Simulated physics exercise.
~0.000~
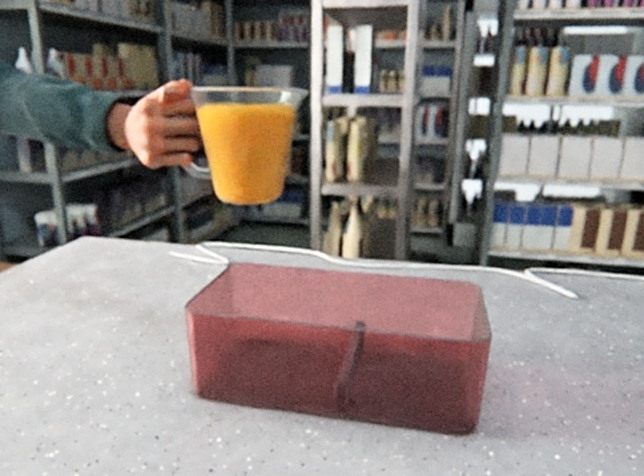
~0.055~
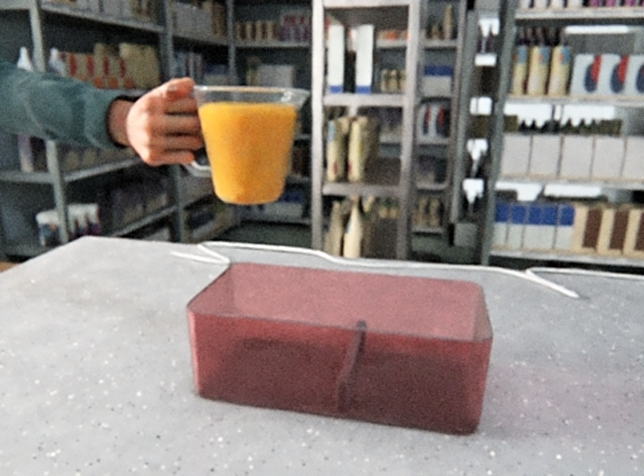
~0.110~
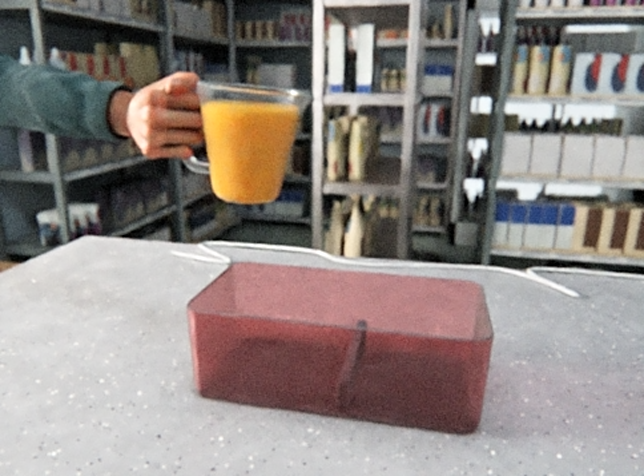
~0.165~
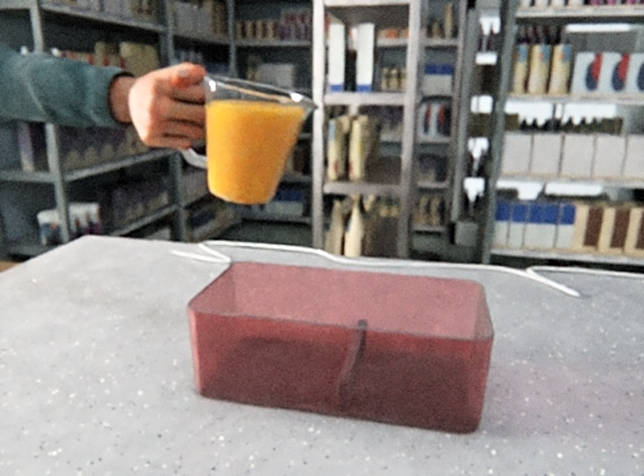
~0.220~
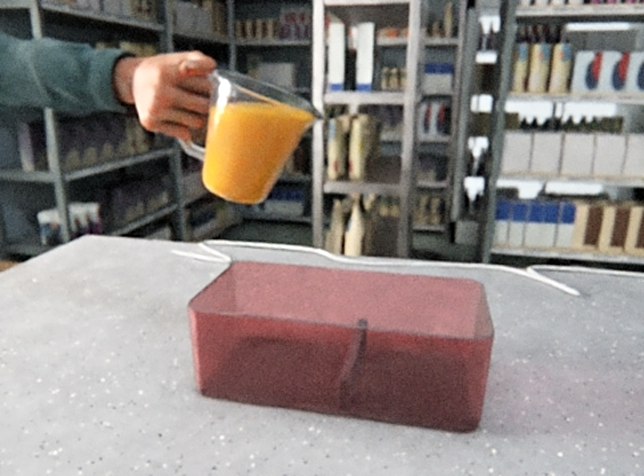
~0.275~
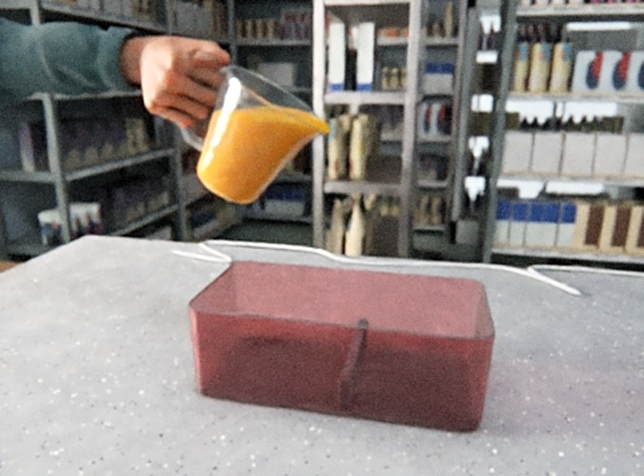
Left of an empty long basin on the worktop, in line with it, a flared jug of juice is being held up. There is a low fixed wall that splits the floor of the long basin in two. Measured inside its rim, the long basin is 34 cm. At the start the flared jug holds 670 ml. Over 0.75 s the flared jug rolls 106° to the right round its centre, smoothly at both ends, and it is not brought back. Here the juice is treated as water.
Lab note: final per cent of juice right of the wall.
Approx. 74 %.
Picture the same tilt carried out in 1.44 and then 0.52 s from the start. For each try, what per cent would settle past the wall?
85 and 65 %.
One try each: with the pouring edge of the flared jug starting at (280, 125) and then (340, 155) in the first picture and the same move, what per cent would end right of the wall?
The first try gives around 20 percent, the second around 90 percent.
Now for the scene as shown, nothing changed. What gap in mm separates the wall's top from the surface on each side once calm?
Left 36 mm, right 20 mm.
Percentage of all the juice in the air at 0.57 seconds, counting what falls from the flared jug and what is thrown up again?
It comes to about 32 percent.
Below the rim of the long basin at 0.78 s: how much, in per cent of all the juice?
That comes to about 76 percent.
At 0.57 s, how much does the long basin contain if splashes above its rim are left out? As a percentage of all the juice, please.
Fraction in basin: Approx. 18%.
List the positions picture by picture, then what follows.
In the first picture, it leans 0°; its right rim is at (308, 92); the juice meets the walls at (205, 105) and (295, 107); the long basin's rim runs from (210, 285) to (485, 311); the wall's top is at (352, 349).
In the second picture, it leans 1°; its right rim is at (311, 93); the juice meets the walls at (207, 104) and (297, 108).
In the third picture, it leans 6°; its right rim is at (314, 98); the juice meets the walls at (210, 102) and (300, 110).
In the fourth picture, it leans 12°; its right rim is at (319, 106); the juice meets the walls at (214, 102) and (306, 112).
In the fifth picture, it leans 21°; its right rim is at (324, 117); the juice meets the walls at (219, 106) and (316, 115).
In the sixth picture, it leans 31°; its right rim is at (328, 132); the juice meets the walls at (220, 114) and (316, 120); 1 per cent is over the edge.
After 0.57 s the tilt is 91° and 50 per cent is still to pour, 0 is left of the wall and 18 right of it.
After 0.78 s the tilt is 106° and 7 per cent is still to pour, 15 is left of the wall and 61 right of it.
After 1.01 s the tilt is 106° and 0 per cent is still to pour, 23 is left of the wall and 74 right of it.
After 1.25 s the tilt is 106° and 0 per cent is still to pour, 24 is left of the wall and 73 right of it.
In the end 24 per cent lies left of the wall, 74 right of it and 2 outside.
